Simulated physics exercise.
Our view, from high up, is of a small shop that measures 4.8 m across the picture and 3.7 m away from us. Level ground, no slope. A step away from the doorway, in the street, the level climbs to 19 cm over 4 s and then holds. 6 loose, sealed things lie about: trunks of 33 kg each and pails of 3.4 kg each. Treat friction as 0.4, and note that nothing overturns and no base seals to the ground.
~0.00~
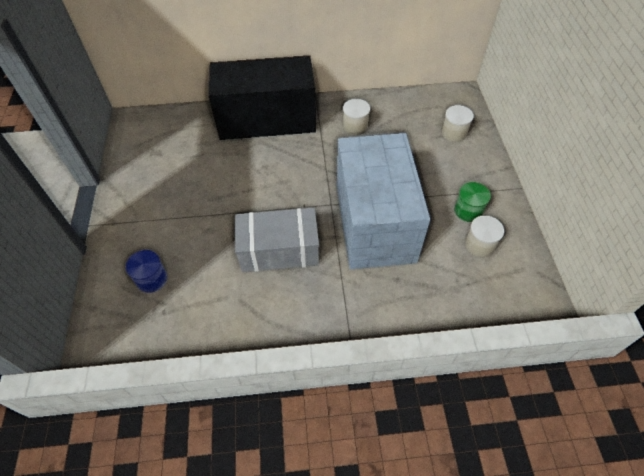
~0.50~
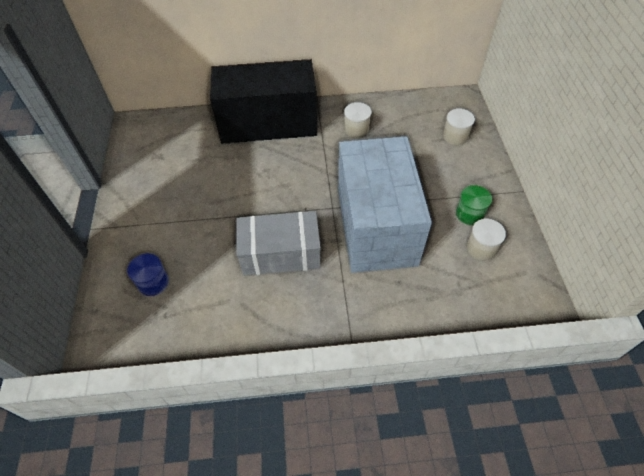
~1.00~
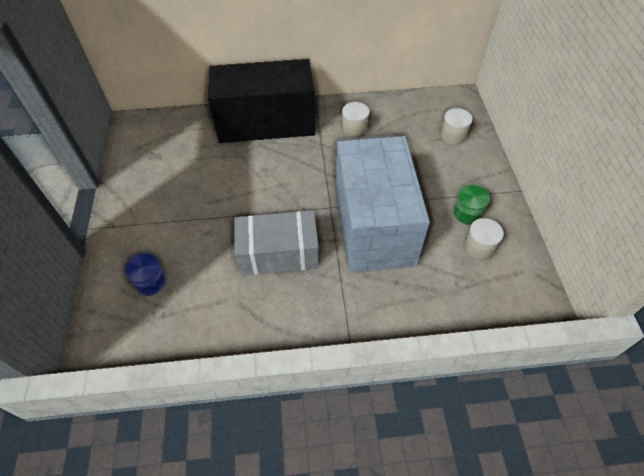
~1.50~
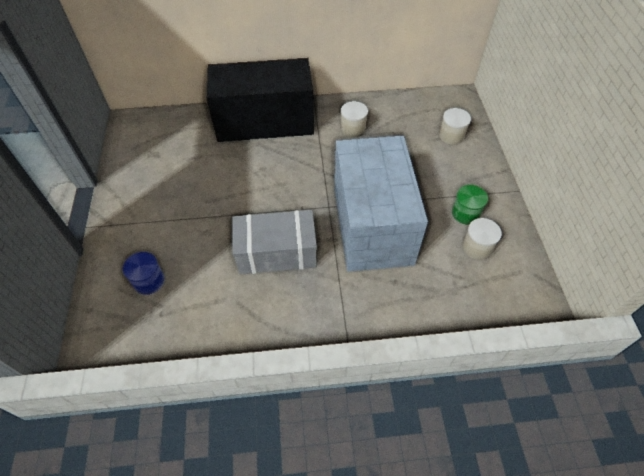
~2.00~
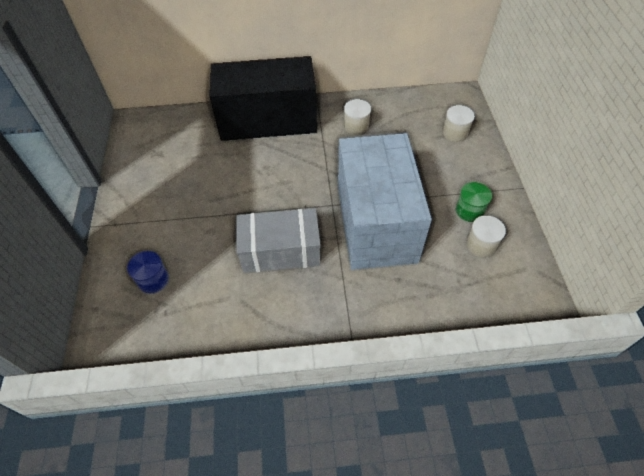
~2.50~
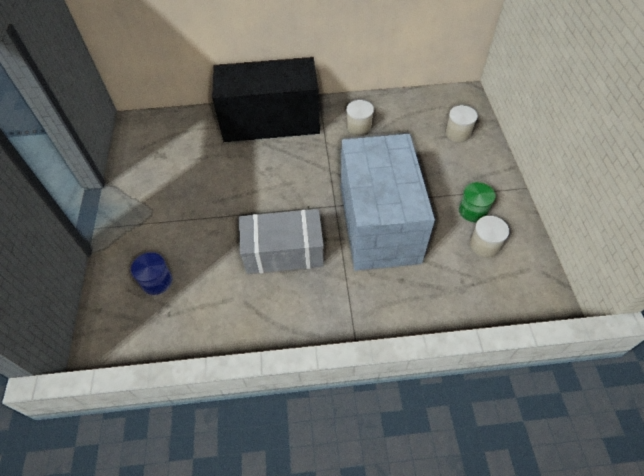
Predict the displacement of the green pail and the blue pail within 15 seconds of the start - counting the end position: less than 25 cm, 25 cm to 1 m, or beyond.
By the end, the green pail has crept a modest distance and the blue pail has crept a modest distance.
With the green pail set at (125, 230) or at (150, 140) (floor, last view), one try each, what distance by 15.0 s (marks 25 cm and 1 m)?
Goes far off, then hardly budges.
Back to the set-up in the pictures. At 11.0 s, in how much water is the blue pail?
4 cm, roughly.
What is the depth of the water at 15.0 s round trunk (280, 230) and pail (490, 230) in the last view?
Depths: Near 7 cm, then near 9 cm.
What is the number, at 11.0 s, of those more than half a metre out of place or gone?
I make it 1 by then.
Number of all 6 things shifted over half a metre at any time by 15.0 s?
4.
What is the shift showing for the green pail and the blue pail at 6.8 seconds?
About 0 and 20 cm.
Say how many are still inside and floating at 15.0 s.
At that time, 5.
After 3.5 s the green pail is near (480, 194), 0.0 m from its start, aground; the blue pail is near (148, 266), 0.0 m from its start, aground; 0 afloat.
After 6.8 s the green pail is near (480, 194), 0.0 m from its start, aground; the blue pail is near (154, 287), 0.2 m from its start, aground; 0 afloat.
After 11.0 s the green pail is near (477, 198), 0.1 m from its start, afloat; the blue pail is near (154, 288), 0.3 m from its start, aground; 4 afloat.
After 15.0 s the green pail is near (516, 177), 0.4 m from its start, afloat; the blue pail is near (148, 304), 0.4 m from its start, afloat; 5 afloat.
